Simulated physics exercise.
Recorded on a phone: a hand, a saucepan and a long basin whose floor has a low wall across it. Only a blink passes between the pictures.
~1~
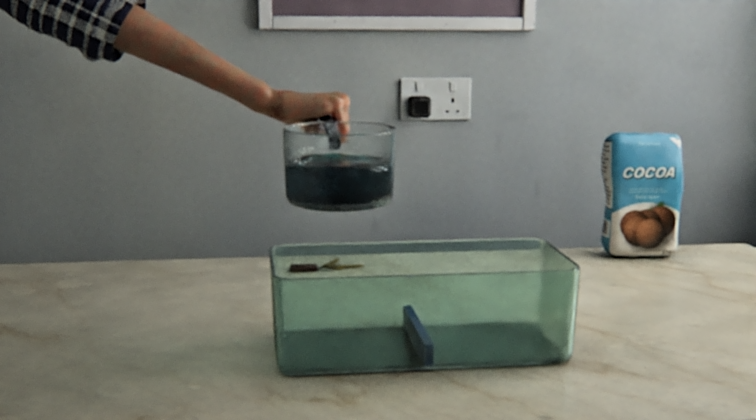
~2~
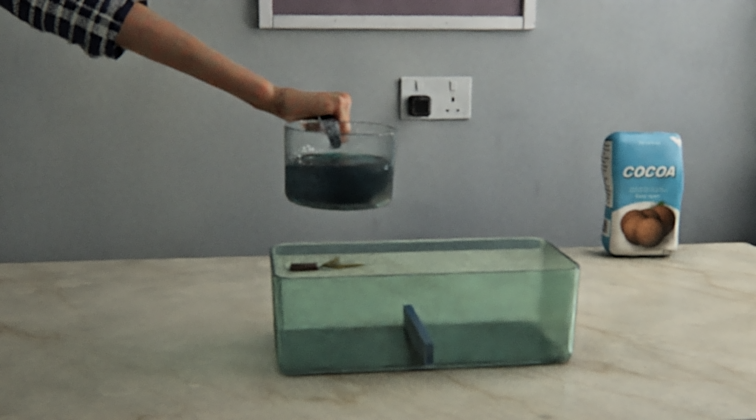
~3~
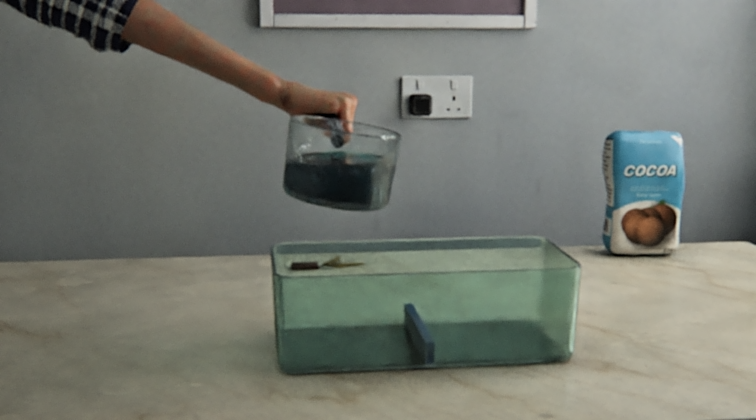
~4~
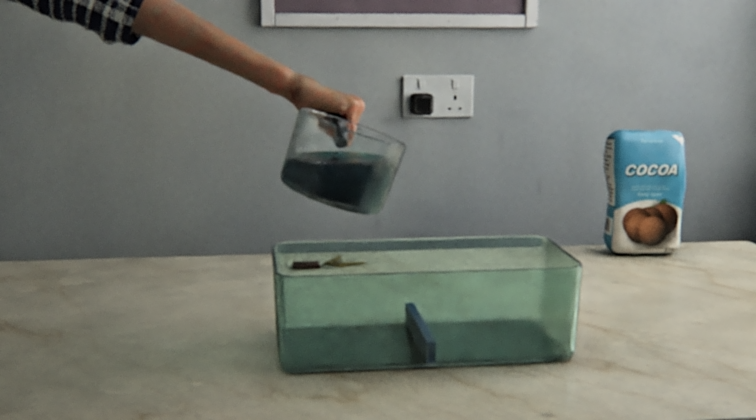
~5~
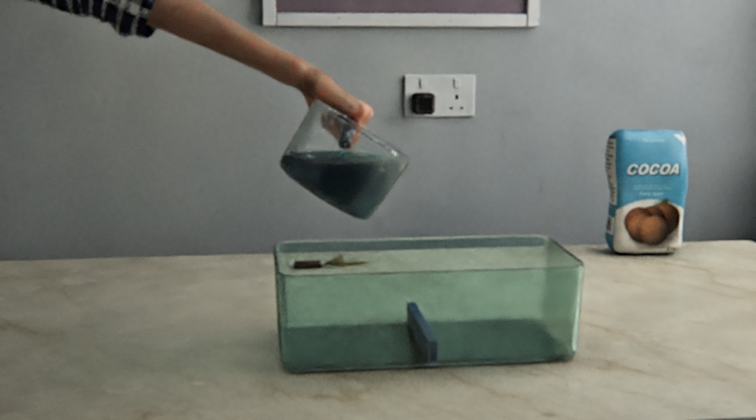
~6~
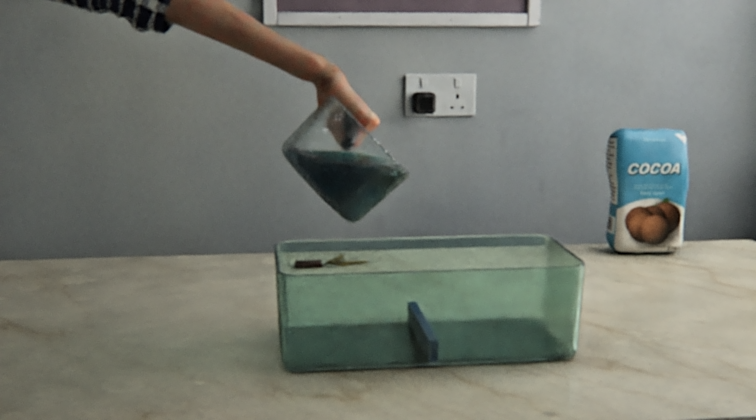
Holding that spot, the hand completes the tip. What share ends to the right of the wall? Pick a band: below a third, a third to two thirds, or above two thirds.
Above two thirds.
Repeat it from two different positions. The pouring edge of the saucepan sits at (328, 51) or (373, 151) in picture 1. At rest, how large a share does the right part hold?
It comes to 10 % the first time and 30 % the second.
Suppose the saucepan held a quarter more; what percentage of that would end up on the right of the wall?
Close to 85 per cent, more or less.
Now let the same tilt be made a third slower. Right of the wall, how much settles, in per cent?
It comes to near 85 per cent.
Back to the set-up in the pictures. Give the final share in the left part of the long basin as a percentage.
I'd estimate around 10 per cent.
A moment on, the saucepan is tipped on its side and 43 per cent is still to pour, 1 is left of the wall and 22 right of it.
Next, the saucepan is tipped on its side and 18 per cent is still to pour, 7 is left of the wall and 66 right of it.
Then the saucepan is tipped on its side and 7 per cent is still to pour, 8 is left of the wall and 80 right of it.
Later the saucepan is tipped on its side and 2 per cent is still to pour, 9 is left of the wall and 87 right of it.
Finally, 12 per cent lies left of the wall, 88 right of it and 0 outside.
